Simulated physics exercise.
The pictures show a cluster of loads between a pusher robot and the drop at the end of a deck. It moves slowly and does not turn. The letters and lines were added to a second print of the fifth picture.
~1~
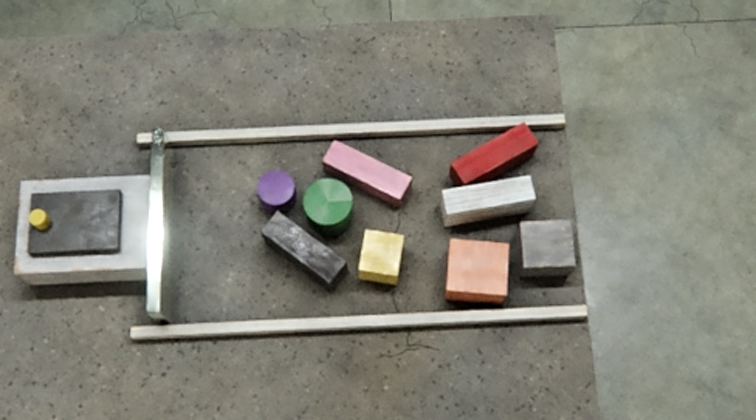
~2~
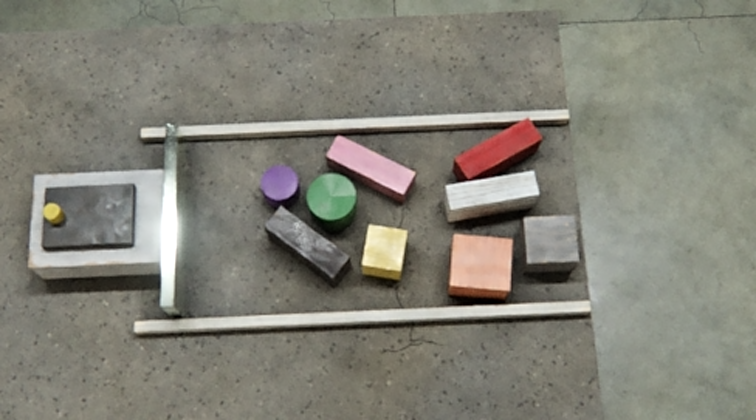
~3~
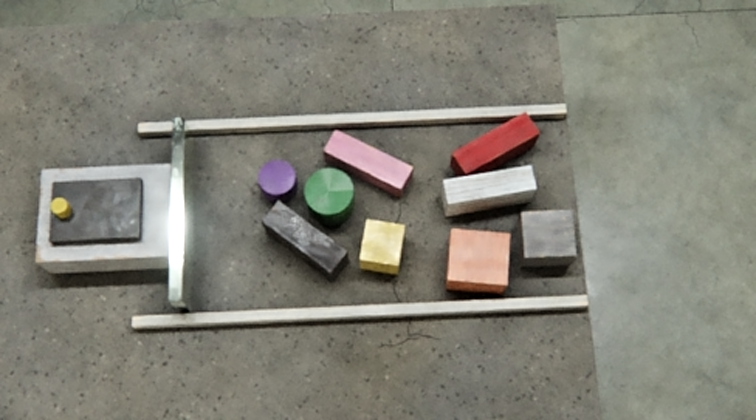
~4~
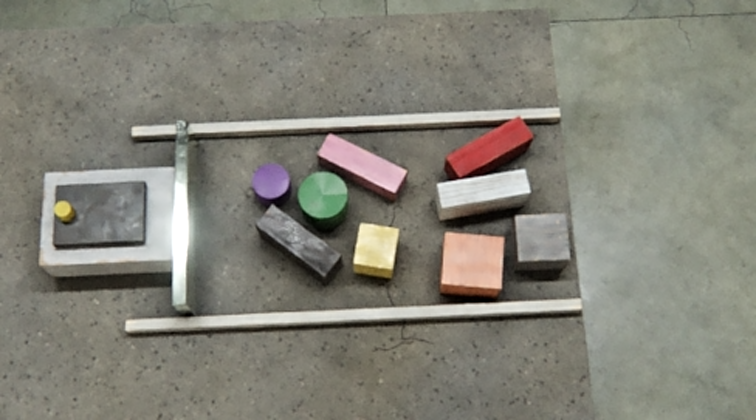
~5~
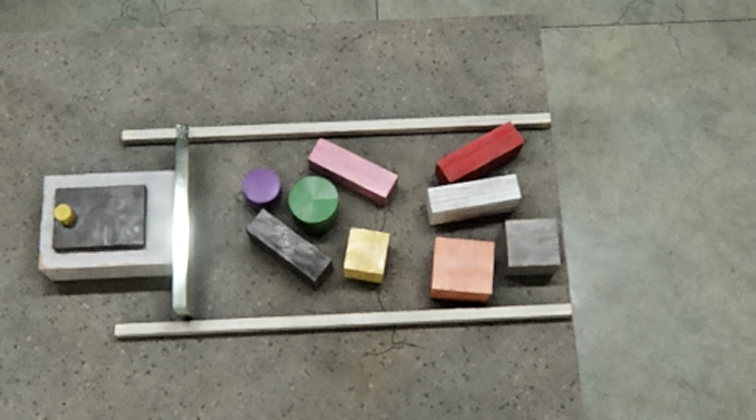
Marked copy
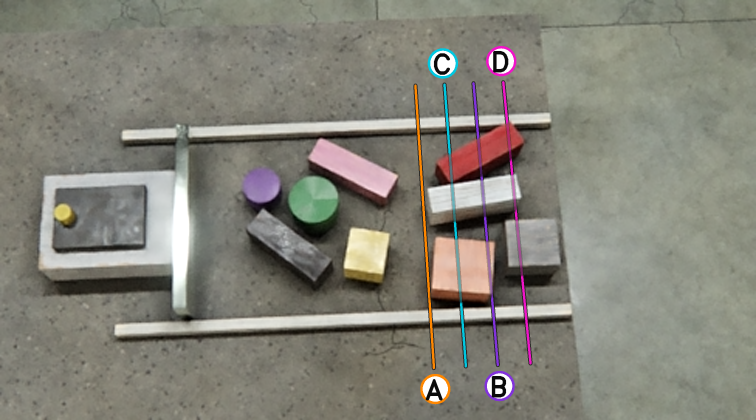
The pusher robot on the left crept slowly to the right with its upright plate in front, while the colored blocks and round pieces between the two pale rails stayed where they were, untouched.
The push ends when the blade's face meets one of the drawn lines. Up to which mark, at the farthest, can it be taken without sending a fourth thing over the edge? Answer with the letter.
It can go as far as C.
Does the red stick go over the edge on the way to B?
By then, yes.
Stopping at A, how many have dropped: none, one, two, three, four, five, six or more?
In all, one.
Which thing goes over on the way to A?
The grey crate goes over.
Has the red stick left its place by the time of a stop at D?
Yes.
On the marked copy, A at (424, 220); B at (485, 217); C at (455, 219); D at (516, 216).
Taking C. A third of the way, robot (206, 213); black bar (321, 259); purple canister (307, 186).
Two thirds of the way, robot (305, 208); grey crate (534, 246); red stick (502, 154).
When it is over, robot (380, 205); grey crate over the edge; white stick over the edge; three fallen.
As for the rest, A is within the limit but short; B drops four; D drops seven.
